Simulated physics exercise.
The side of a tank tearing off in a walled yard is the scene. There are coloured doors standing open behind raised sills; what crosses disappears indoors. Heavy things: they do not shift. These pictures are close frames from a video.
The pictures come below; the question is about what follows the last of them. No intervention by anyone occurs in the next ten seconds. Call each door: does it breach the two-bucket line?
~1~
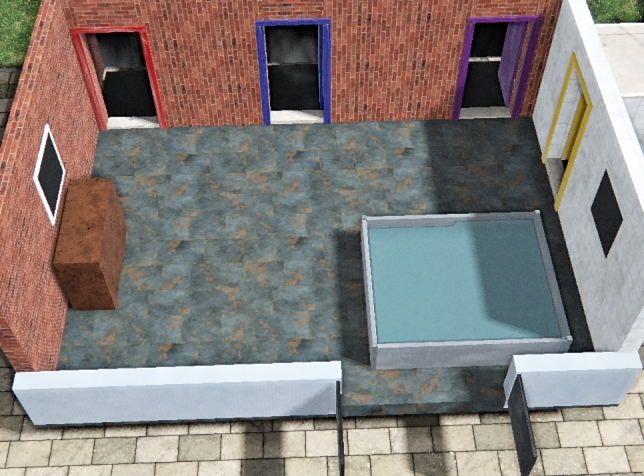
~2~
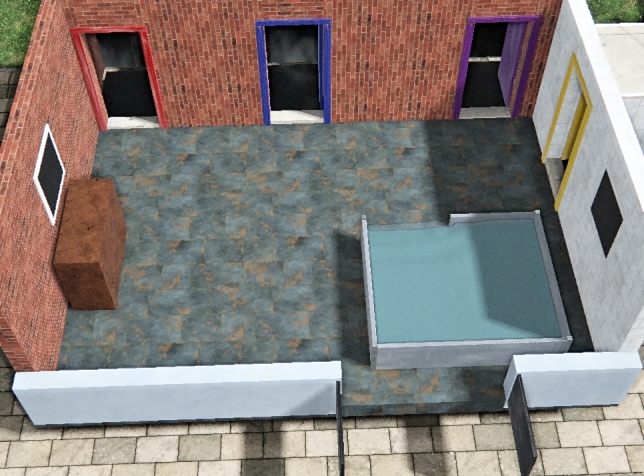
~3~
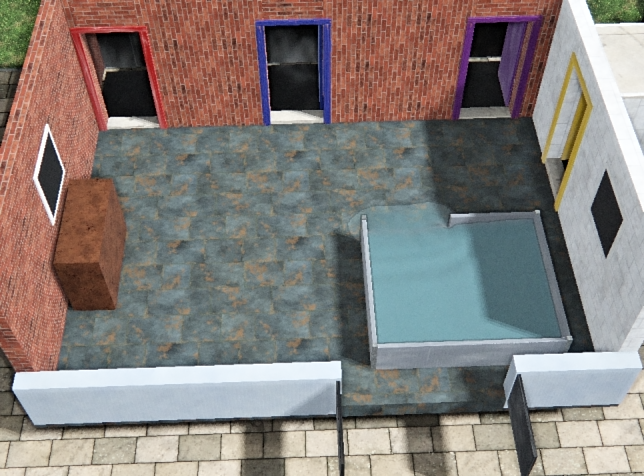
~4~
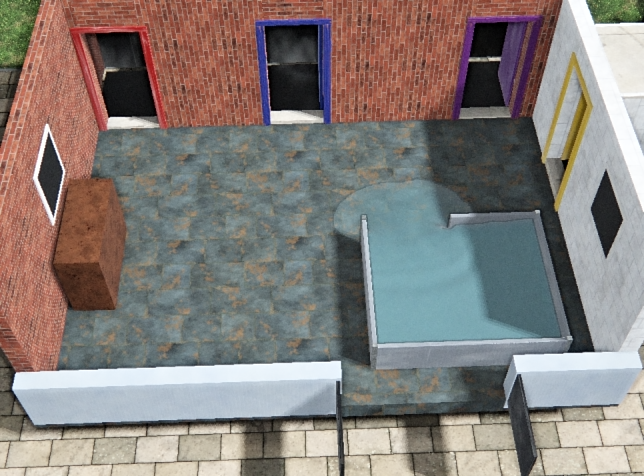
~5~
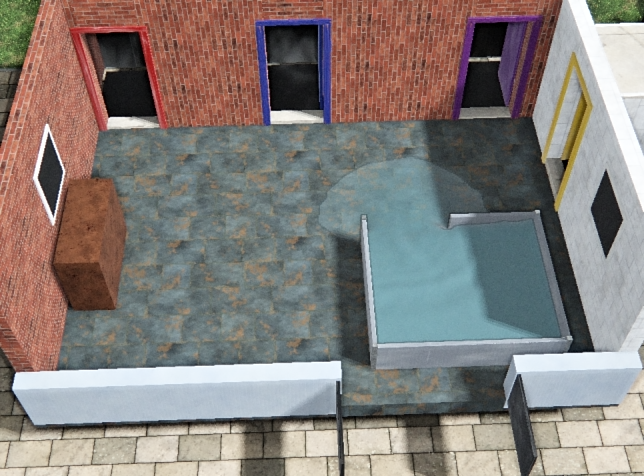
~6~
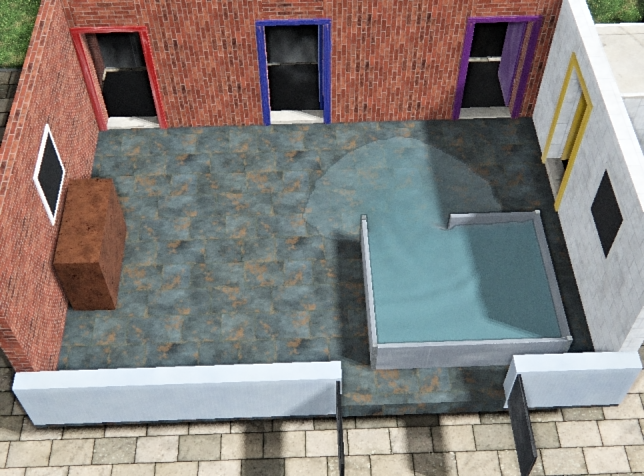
Calls: The red door breaches it; the purple door breaches it; the blue door breaches it; the yellow door does not breach it.
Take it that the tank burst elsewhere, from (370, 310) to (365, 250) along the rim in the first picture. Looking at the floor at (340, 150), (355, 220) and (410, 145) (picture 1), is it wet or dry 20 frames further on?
Untouched, untouched, untouched.
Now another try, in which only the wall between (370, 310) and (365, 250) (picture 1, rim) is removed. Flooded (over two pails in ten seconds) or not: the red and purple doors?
I'd say the red door crosses the line and the purple door stays shy of the line.
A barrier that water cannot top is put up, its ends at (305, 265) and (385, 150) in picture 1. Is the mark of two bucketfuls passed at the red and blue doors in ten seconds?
Briefly: Red door stays shy of it; blue door stays shy of it.
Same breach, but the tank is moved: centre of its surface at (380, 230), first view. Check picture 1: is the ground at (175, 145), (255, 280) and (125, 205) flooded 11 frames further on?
Log: Flood; no flood; no flood.
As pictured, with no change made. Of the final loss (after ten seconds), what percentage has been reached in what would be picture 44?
I'd put it near 55 in a hundred.
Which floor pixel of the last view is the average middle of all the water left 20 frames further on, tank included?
Estimate: (406, 230).
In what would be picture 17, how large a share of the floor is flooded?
That comes to about 30 per cent.
A moment on, water covers 25 % of the floor; the red door not reached, the purple door not reached, the blue door not reached, the yellow door not reached.
Next, water covers 30 % of the floor; the red door not reached, the purple door under two buckets in, the blue door under two buckets in, the yellow door not reached.
Then, water covers 45 % of the floor; the red door wet at the sill, nothing in, the purple door over two buckets in, the blue door over two buckets in, the yellow door wet at the sill, nothing in.
Later, water covers 70 % of the floor; the red door over two buckets in, the purple door far over two buckets in, the blue door over two buckets in, the yellow door wet at the sill, nothing in.
In the end, water covers 95 % of the floor; the red door far over two buckets in, the purple door far over two buckets in, the blue door over two buckets in, the yellow door wet at the sill, nothing in.
